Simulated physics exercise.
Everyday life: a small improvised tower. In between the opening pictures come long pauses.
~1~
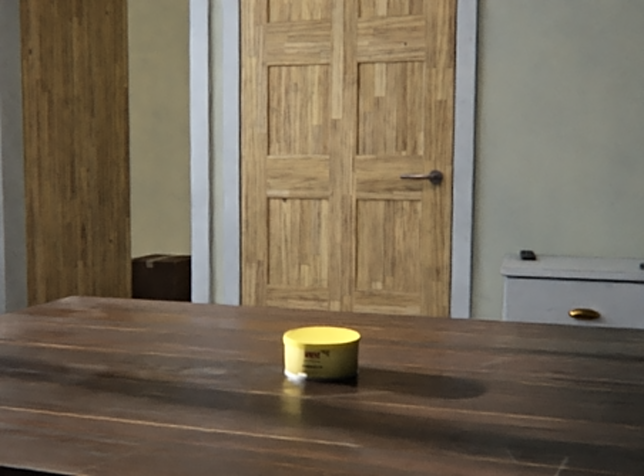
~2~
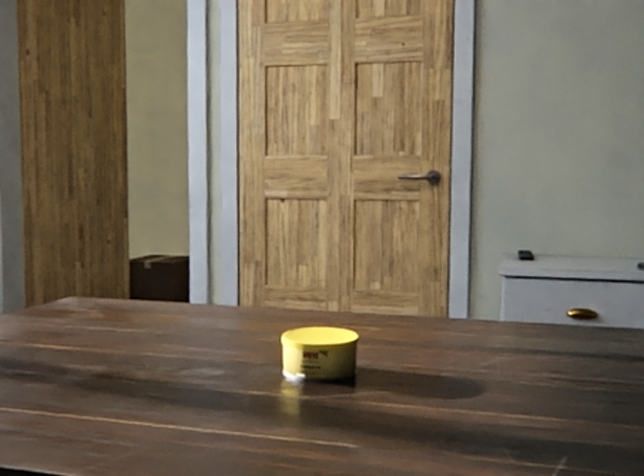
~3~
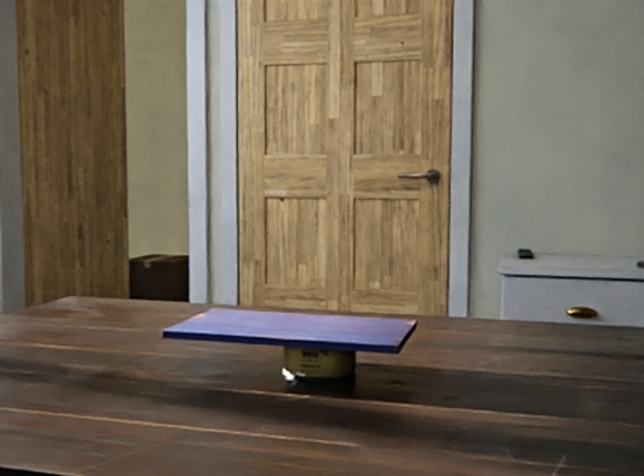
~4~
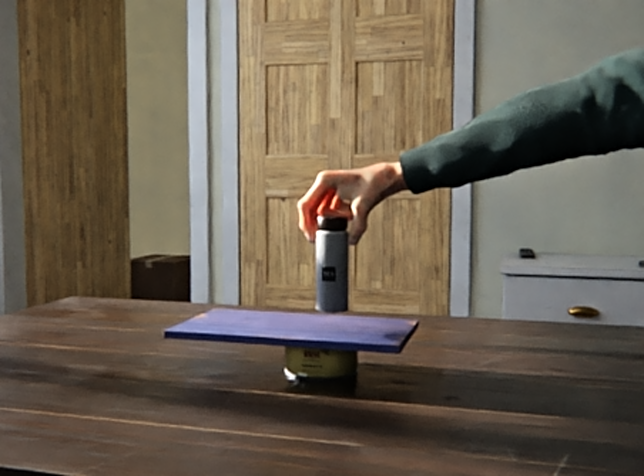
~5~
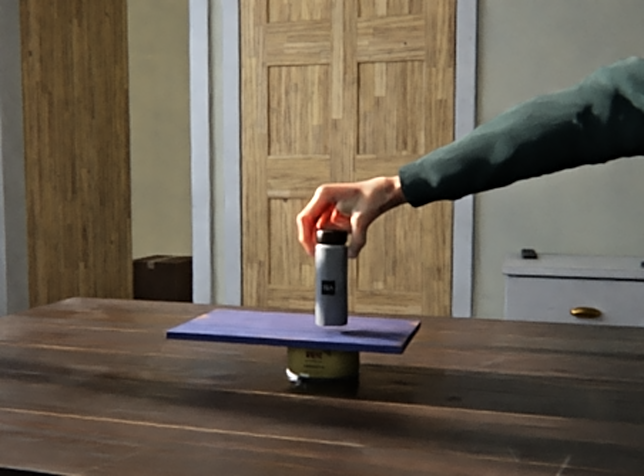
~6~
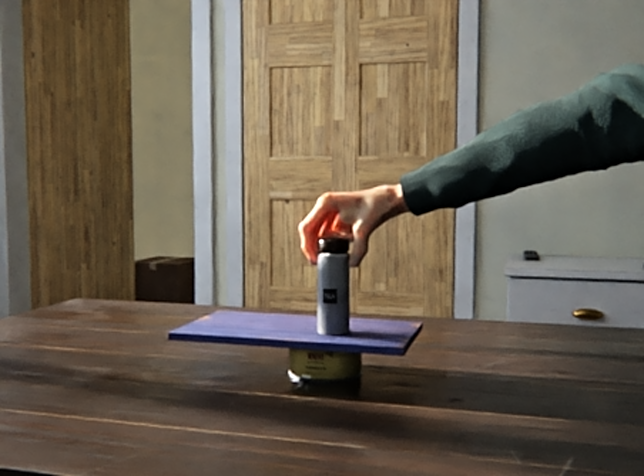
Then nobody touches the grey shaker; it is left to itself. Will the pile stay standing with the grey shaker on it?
Yes.
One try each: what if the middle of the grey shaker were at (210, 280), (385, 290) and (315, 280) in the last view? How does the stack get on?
The stack tumbles down in the first case, remains standing in the second, and remains standing in the third.
Then, 0.50 s later than the last frame, all is still.
Then, 1.10 s later than the last frame, grey shaker resting near (334, 286).
When it is over, all 3 as before. End places, in pixels of the last picture, grey shaker near (334, 286). The stack keeps its balance.
